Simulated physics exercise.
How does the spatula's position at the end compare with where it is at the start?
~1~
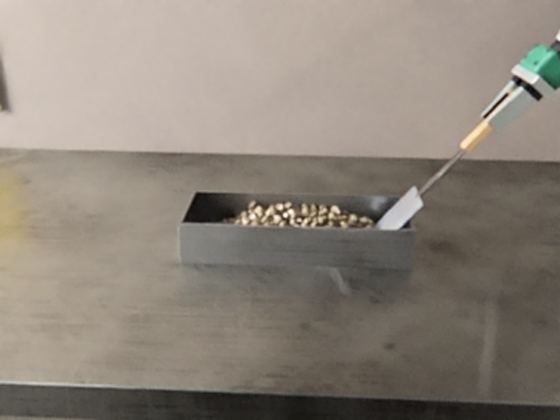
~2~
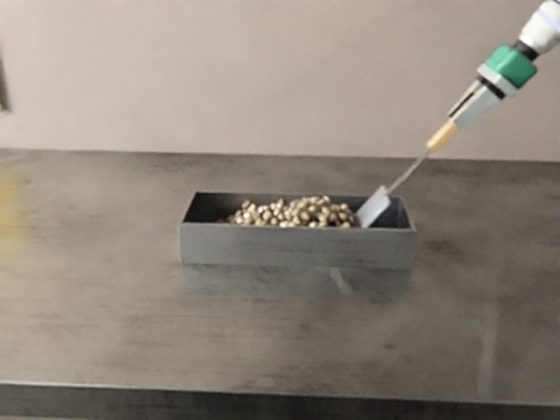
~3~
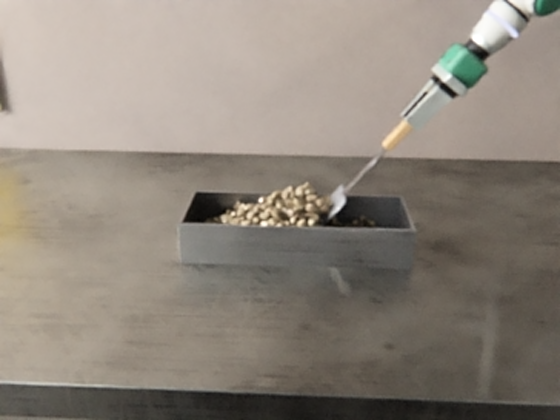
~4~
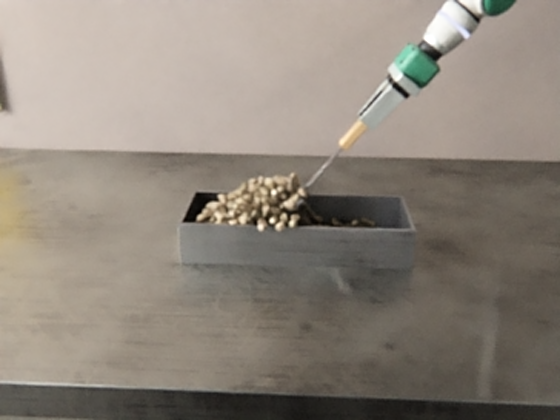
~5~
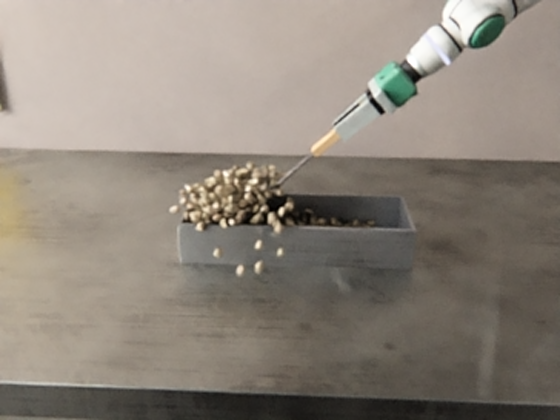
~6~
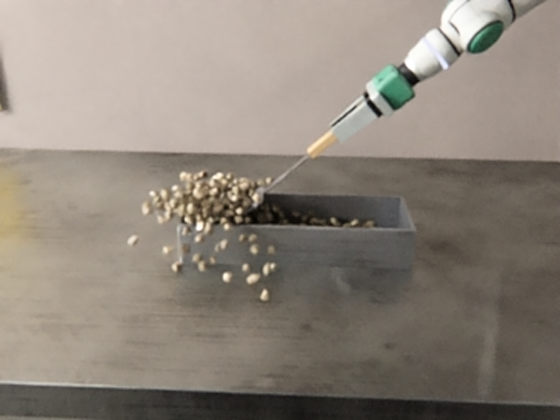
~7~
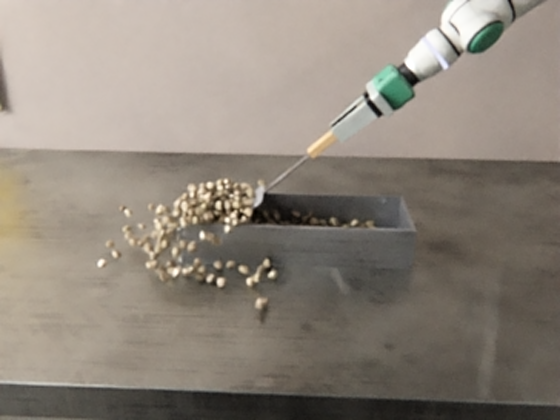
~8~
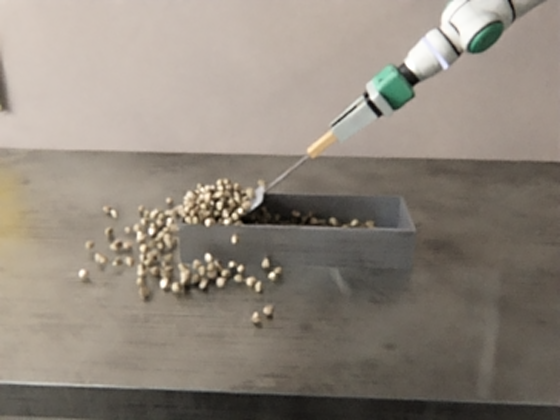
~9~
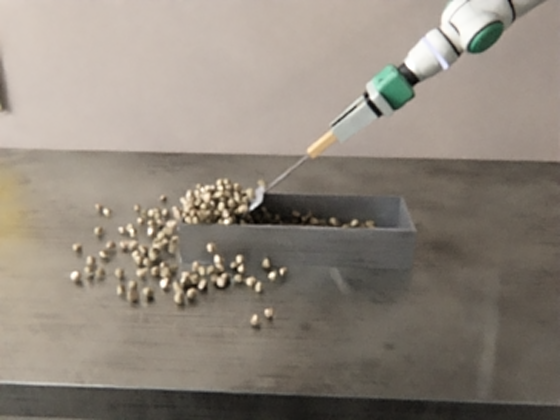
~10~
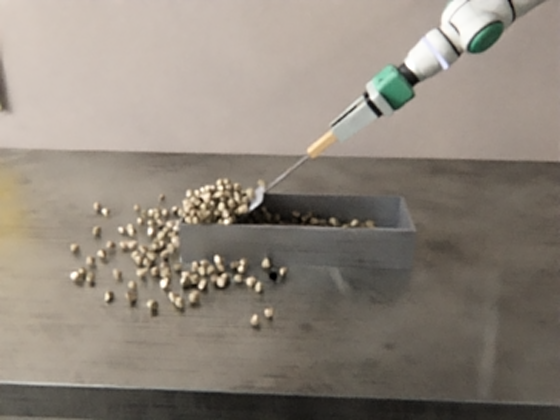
It starts at the right end of the tray and ends farther left, in the left part of the tray beside the heaped pebbles.
A dark grey tabletop stands before a plain pale wall, seen from the front and slightly above. On it sits a long grey tray holding small tan pebbles, with a spatula held by a white and green robot arm at its right end. The arm sweeps the spatula left through the tray, pushing the pebbles into a rising heap. The heap spills over the left end and front side, and pebbles tumble onto the table as the spatula stops. At the end, many pebbles lie scattered at the left and in front, while a mound remains in the tray against the blade.
